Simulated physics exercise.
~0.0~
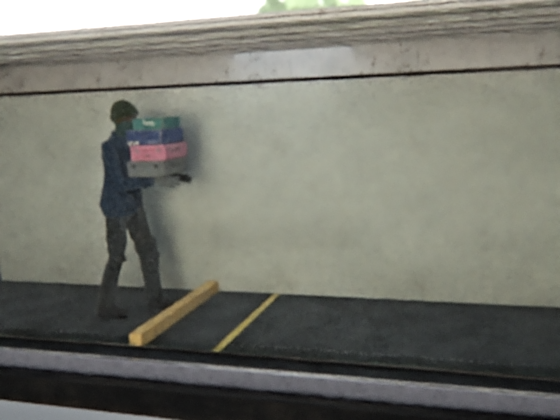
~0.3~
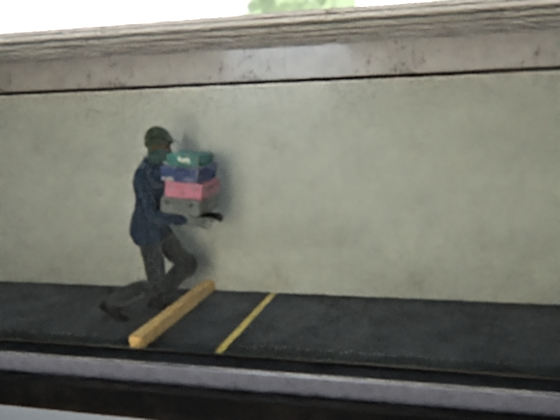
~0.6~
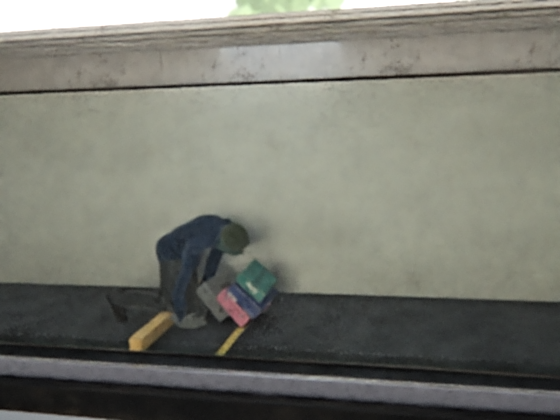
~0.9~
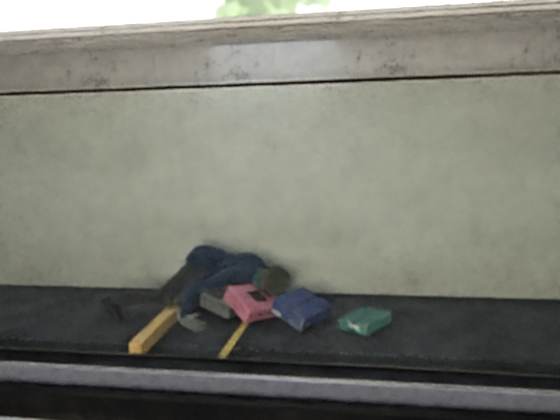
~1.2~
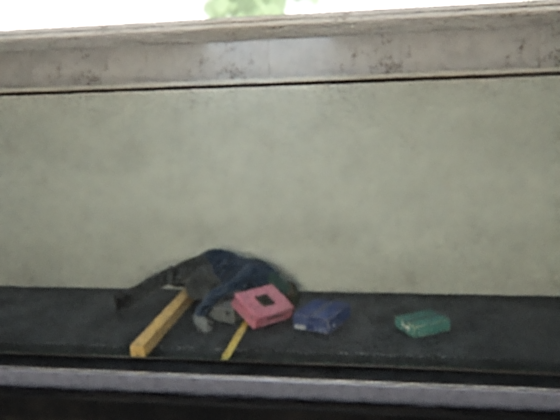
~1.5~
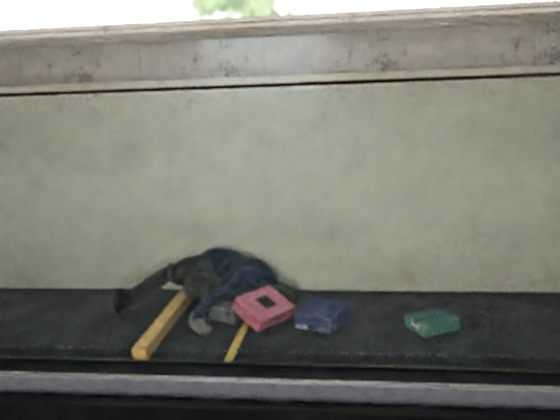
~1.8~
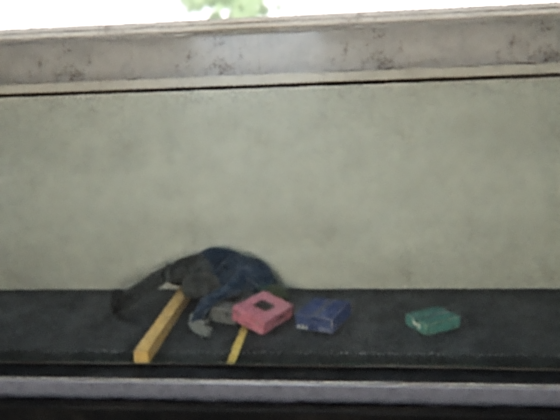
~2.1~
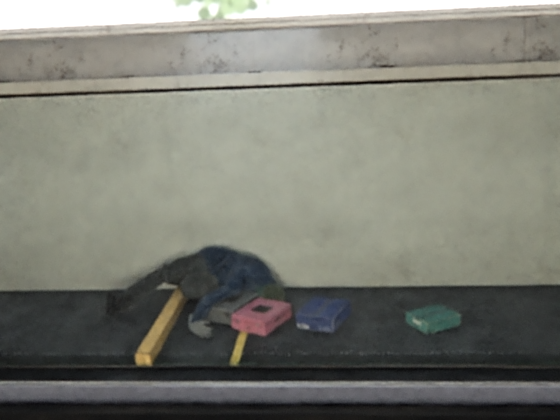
The clip opens with a person in a cap and dark blue jacket standing at the left behind a wooden rail, holding a stack of teal, blue, pink and grey boxes on both forearms. The person lurches right toward the rail, knees bending, then pitches forward over it as the stack tips toward the floor. The boxes spill as the person crumples down, the teal one sliding farthest right. At the end the person lies slumped over the rail, with the grey box just short of the yellow line and the pink, blue and teal ones beyond it.
